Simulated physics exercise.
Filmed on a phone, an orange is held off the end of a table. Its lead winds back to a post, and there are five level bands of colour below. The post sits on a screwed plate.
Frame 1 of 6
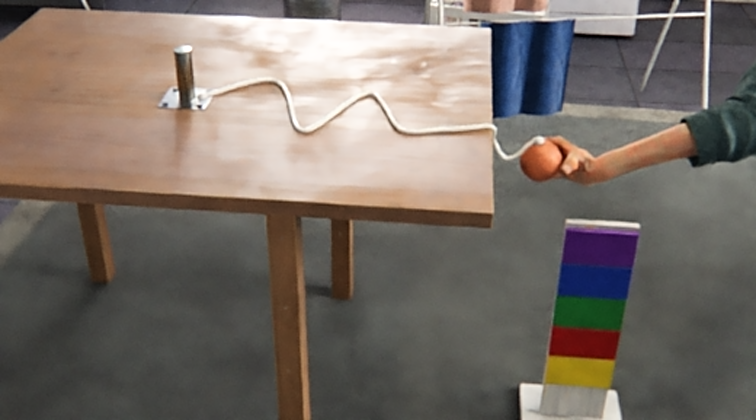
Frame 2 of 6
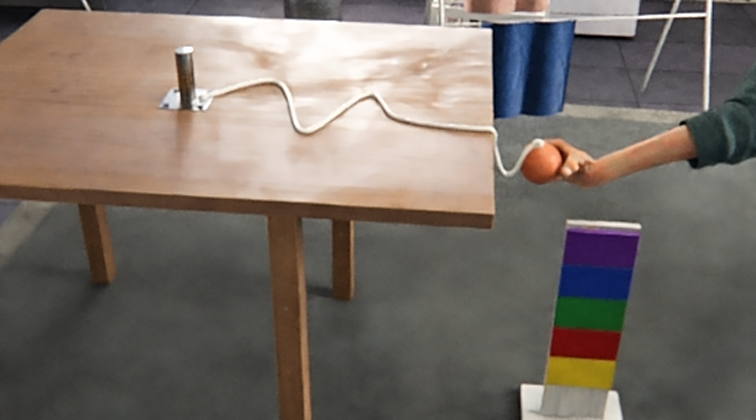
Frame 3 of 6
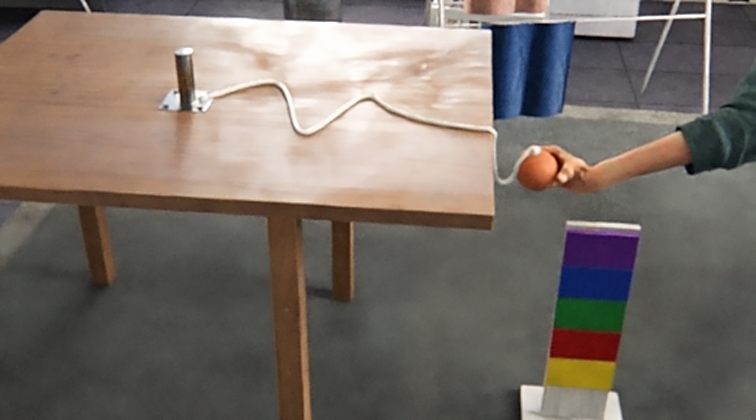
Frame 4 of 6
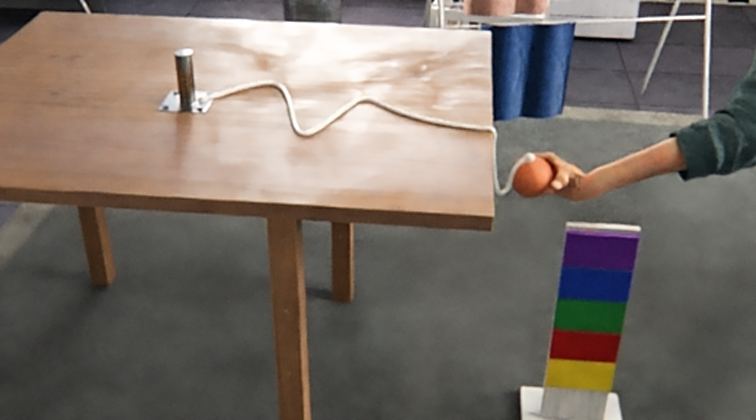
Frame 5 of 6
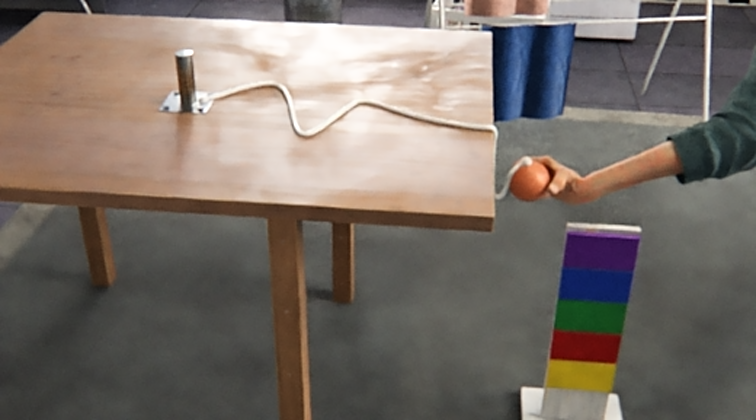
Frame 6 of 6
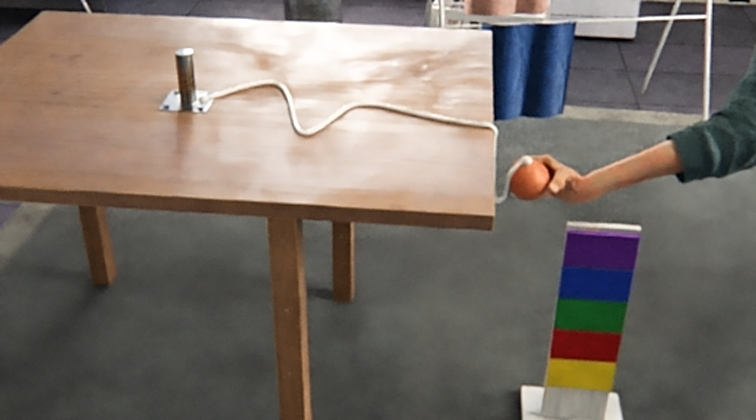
Beside a wooden table, a hand holding a corded orange moves slightly left and down.
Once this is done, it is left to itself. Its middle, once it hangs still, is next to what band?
Next to the yellow one.
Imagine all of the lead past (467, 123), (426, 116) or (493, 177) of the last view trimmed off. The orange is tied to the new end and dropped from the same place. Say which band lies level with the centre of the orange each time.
In turn it lines up with purple, none, it hangs higher and green.
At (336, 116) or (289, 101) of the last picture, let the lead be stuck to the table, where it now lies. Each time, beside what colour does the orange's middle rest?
Blue, then red.
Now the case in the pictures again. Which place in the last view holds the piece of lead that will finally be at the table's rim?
Approx. (361, 104).
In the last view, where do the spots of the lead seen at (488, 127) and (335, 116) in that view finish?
The first settles around (486, 240), the second around (457, 117).
Early on, orange near (506, 356); level with yellow.
Midway, orange near (457, 358); level with yellow.
Near the end, orange near (480, 361); level with yellow.
Finally, orange near (472, 362); level with yellow. The lead holds its middle at yellow.
